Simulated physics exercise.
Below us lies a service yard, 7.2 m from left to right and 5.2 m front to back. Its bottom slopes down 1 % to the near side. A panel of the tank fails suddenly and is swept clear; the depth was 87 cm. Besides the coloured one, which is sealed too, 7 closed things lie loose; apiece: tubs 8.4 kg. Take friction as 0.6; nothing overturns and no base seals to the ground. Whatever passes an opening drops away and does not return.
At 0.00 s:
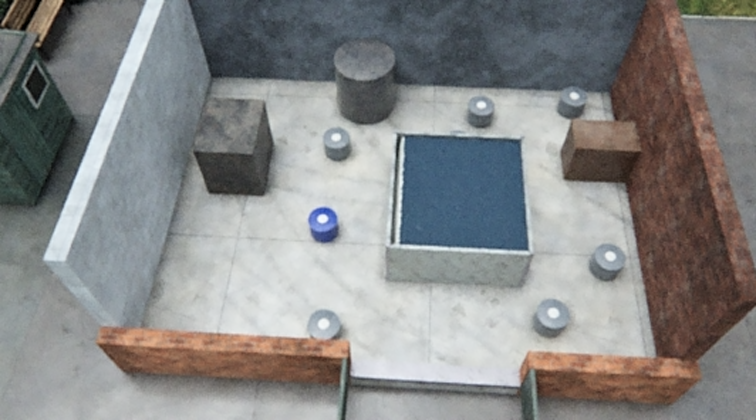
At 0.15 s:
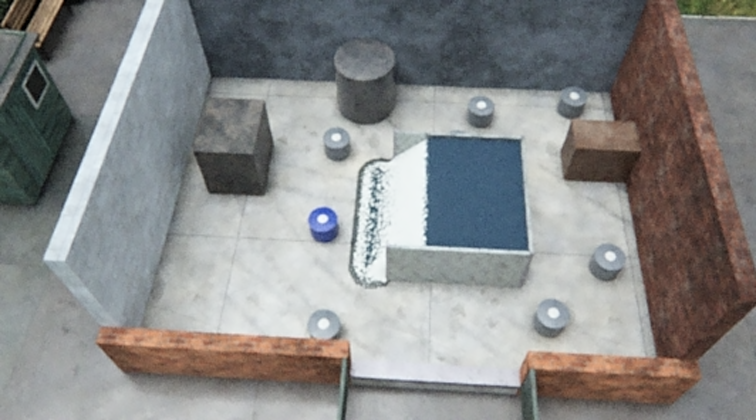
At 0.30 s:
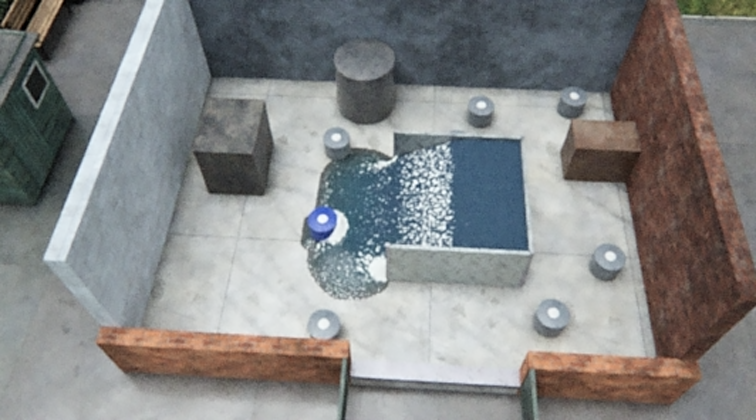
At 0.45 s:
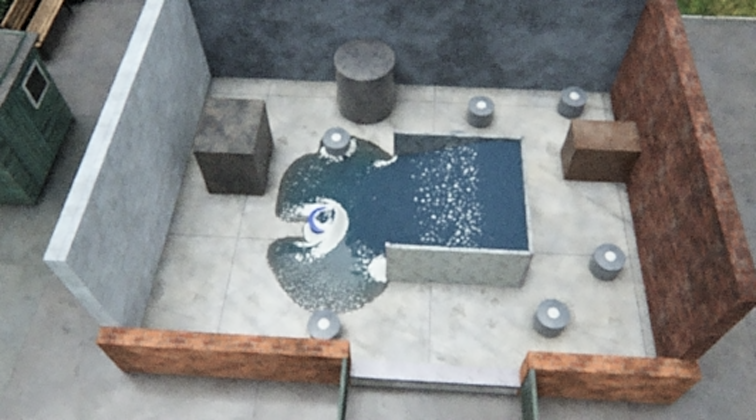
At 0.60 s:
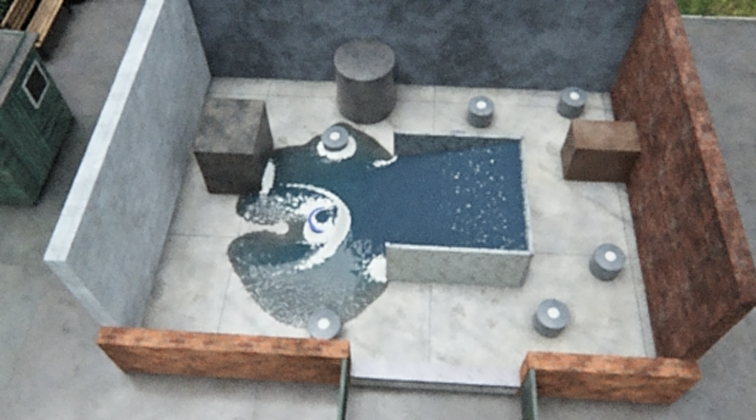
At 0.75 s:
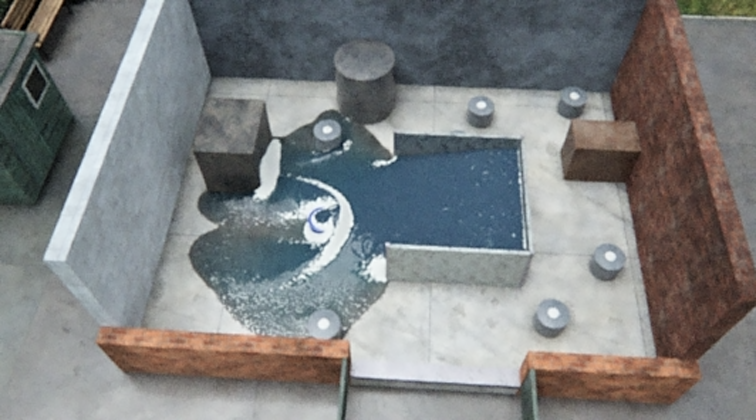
The video shows a walled yard where water bursts from the left side of a rectangular tank and spreads across the floor, surging around a blue tub that stays put, while a small grey container nearby shifts slightly.
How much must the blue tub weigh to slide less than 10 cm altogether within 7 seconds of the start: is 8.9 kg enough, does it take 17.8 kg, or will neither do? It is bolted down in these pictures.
Verdict: Neither load is enough.
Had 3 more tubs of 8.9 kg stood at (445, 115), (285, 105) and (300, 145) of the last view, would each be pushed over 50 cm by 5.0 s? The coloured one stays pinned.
In that order: Less, past it, past it.
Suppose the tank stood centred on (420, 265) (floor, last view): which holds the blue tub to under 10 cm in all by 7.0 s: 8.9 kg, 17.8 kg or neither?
In that case neither weight holds it.
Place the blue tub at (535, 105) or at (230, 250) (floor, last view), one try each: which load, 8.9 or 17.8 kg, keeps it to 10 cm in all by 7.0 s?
In that order: Only the larger holds; neither is enough.
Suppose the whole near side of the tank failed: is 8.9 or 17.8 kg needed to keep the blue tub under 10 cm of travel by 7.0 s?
In that case the lower weight is enough.
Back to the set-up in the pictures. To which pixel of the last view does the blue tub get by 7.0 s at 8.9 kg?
Near (601, 338).
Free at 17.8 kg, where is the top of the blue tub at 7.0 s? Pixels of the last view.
Near (474, 303).
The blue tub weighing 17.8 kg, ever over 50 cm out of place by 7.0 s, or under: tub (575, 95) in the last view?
It is under.
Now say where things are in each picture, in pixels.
The first picture shows the blue tub at (323, 219), on the bottom; water covers 3.8 m2; 0 of 8 have shifted.
The second picture shows the blue tub at (323, 219), on the bottom; water covers 5.1 m2; 0 of 8 have shifted.
The third picture shows the blue tub at (323, 219) rests on the ground; 6.7 m2 under water; 0 of 8 have shifted.
The fourth picture shows the blue tub at (323, 219) rests on the ground; water covers 8.7 m2; 0 of 8 have shifted.
The fifth picture shows the blue tub at (323, 219), on the bottom; water covers 10.8 m2; 0 of 8 have shifted.
The sixth picture shows the blue tub at (323, 219), on the bottom; water covers 12.9 m2; 1 of 8 have shifted.
After 1.4 s the blue tub would be 222 cm from its start with 8.9 kg and 219 cm from its start with 17.8 kg; 23 cm of water round it then.
After 3.1 s the blue tub would be 214 cm from its start with 8.9 kg and 168 cm from its start with 17.8 kg; 26 cm of water round it then.
After 4.9 s the blue tub would be 175 cm from its start with 8.9 kg and 145 cm from its start with 17.8 kg; 12 cm of water round it then.
After 7.0 s the blue tub would be 428 cm from its start with 8.9 kg and 259 cm from its start with 17.8 kg; 6 cm of water round it then.
